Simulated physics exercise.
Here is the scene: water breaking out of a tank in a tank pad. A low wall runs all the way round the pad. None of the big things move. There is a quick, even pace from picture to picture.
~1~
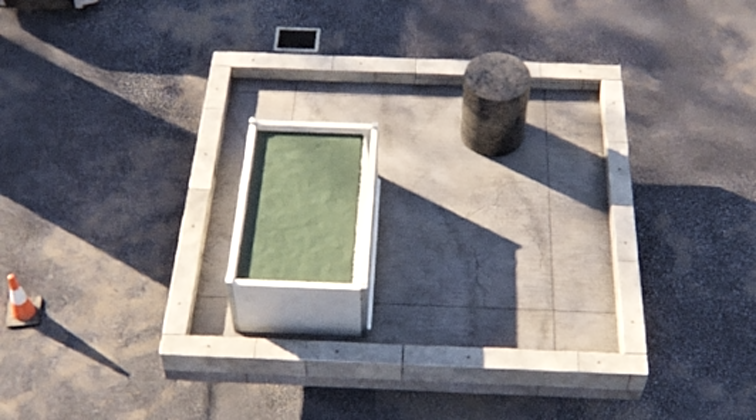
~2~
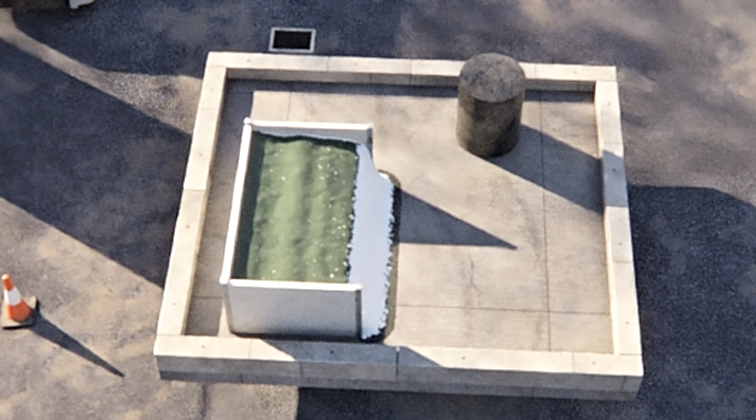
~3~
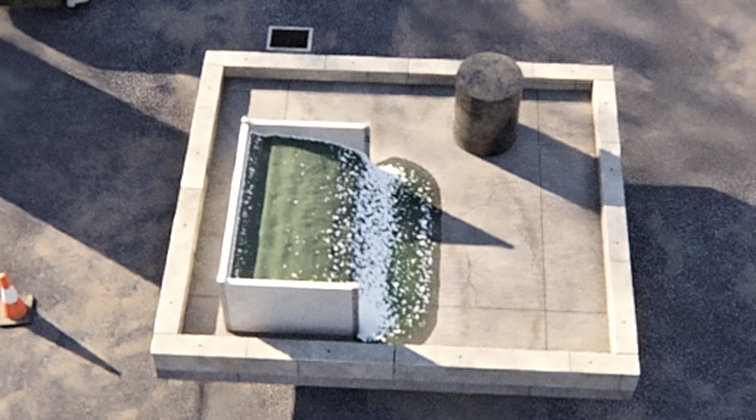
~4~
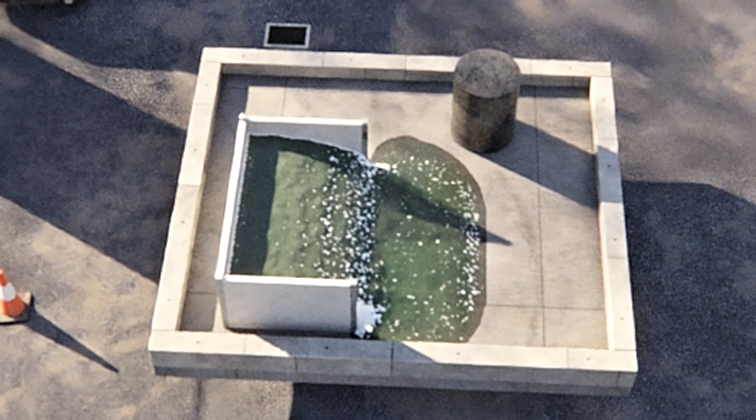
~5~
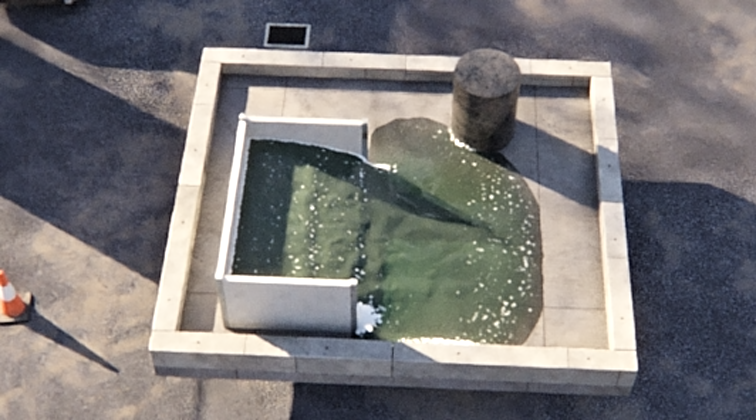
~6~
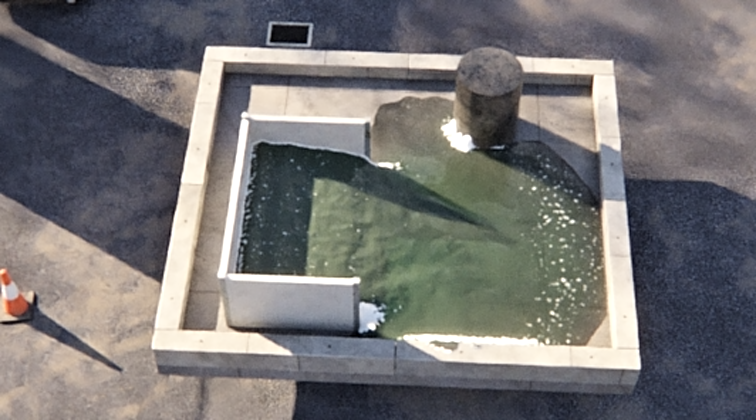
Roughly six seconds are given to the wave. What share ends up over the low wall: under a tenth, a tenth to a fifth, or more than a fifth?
The part that gets over is more than a fifth.
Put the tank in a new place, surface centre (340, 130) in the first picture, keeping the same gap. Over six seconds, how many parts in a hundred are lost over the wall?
About 22 %.
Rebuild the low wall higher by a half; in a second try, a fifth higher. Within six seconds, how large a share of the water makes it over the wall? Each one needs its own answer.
In turn 10 and 18 per cent.
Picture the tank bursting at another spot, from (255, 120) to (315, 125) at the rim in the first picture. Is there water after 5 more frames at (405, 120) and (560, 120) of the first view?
In sequence: Drenched, spared.
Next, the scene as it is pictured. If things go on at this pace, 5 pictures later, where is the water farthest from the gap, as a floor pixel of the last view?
My estimate: Roughly (583, 88).
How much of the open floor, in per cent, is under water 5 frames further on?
I reckon 60 per cent or so.
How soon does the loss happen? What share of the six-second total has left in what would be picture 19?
I'd estimate some 80 per cent.
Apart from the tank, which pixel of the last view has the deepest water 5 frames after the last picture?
Look near (599, 313).
A moment on, water covers 50 % of the floor; the low wall has let 0 % over.
Next, water covers 55 % of the floor; the low wall has let 1 % over.
Then, water covers 65 % of the floor; the low wall has let 18 % over.
Later, water covers 75 % of the floor; the low wall has let 23 % over.
In the end, water covers 85 % of the floor; the low wall has let 23 % over.
